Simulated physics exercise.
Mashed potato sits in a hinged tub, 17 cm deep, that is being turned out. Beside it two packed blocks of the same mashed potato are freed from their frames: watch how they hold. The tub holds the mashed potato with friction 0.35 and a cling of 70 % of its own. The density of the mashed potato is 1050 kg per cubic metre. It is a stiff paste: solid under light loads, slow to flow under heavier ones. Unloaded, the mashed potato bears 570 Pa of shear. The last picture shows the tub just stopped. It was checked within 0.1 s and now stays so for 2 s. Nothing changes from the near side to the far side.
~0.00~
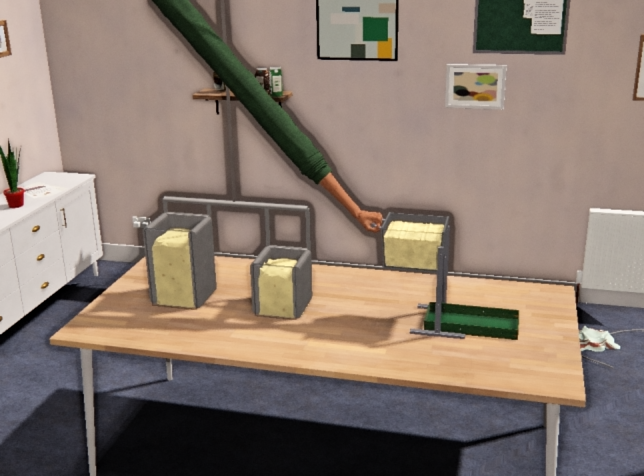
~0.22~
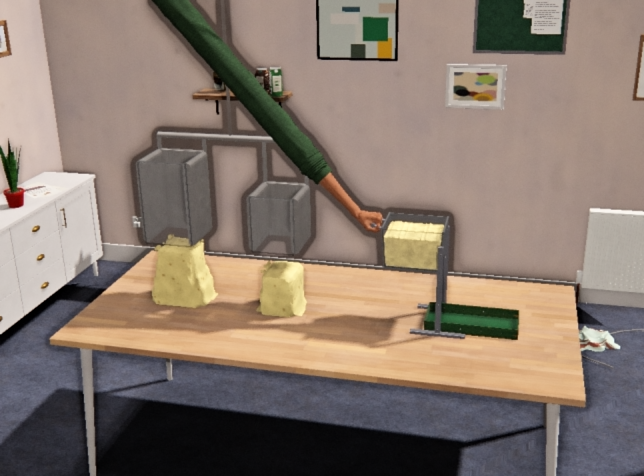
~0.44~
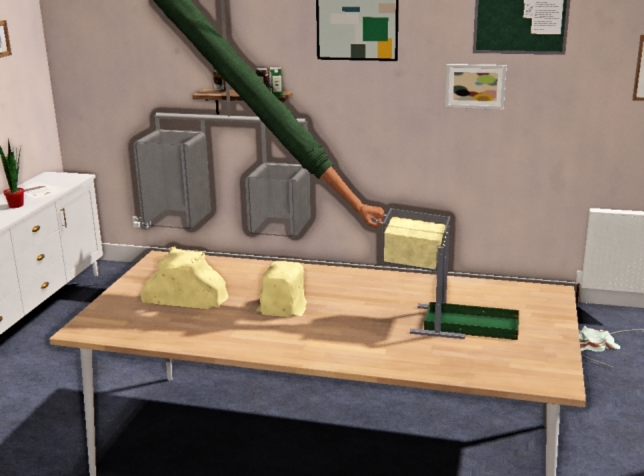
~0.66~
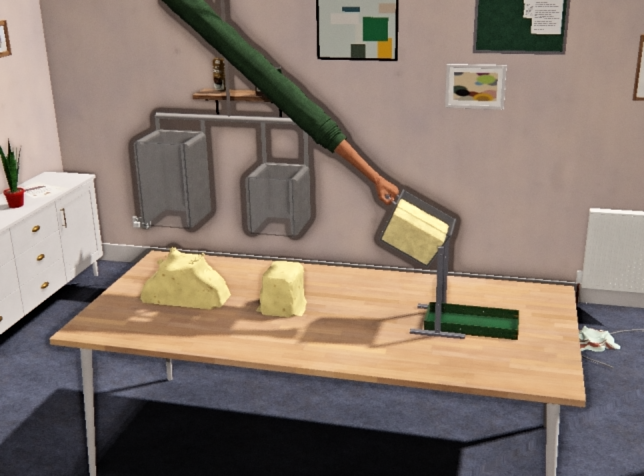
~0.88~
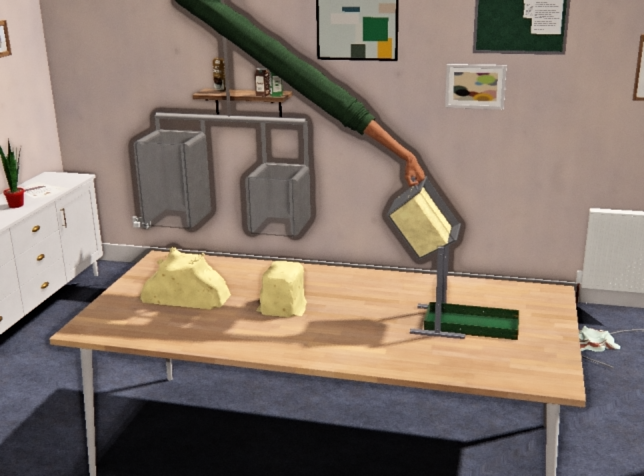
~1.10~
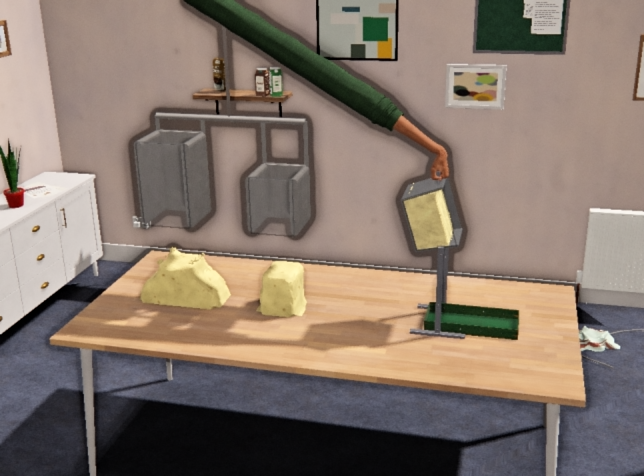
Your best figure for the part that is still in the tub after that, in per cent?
Expect roughly 100 %.
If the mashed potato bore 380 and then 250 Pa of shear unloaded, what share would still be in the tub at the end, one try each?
In that order: 80 %, 60 %.
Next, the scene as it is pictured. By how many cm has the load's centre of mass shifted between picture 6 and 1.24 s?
About 0 cm.
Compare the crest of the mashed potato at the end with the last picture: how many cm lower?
About 0 cm.
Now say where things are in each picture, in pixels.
The first frame shows handle-side rim at (383, 229), tilt 0 degrees; crest of the mashed potato at (424, 240); block heights 32 cm, 21 cm (left to right).
The second frame shows handle-side rim at (383, 229), tilt 0 degrees; crest of the mashed potato at (424, 240); block heights 28 cm, 20 cm (left to right).
The third frame shows handle-side rim at (385, 224), tilt 5 degrees; crest of the mashed potato at (387, 233); block heights 21 cm, 20 cm (left to right).
The fourth frame shows handle-side rim at (398, 206), tilt 28 degrees; crest of the mashed potato at (396, 215); block heights 21 cm, 20 cm (left to right).
The fifth frame shows handle-side rim at (421, 192), tilt 53 degrees; crest of the mashed potato at (413, 199); block heights 21 cm, 20 cm (left to right).
The sixth frame shows handle-side rim at (442, 189), tilt 73 degrees; crest of the mashed potato at (432, 194); block heights 21 cm, 20 cm (left to right).
After 1.24 s, the tub is at 73 degrees and holds 100 %.
After 1.41 s, the tub is at 73 degrees and holds 100 %.
After 1.58 s, the tub is at 73 degrees and holds 100 %.
After 1.75 s, the tub is at 73 degrees and holds 100 %.
After 3.10 s, the tub is at 73 degrees and holds 100 %.
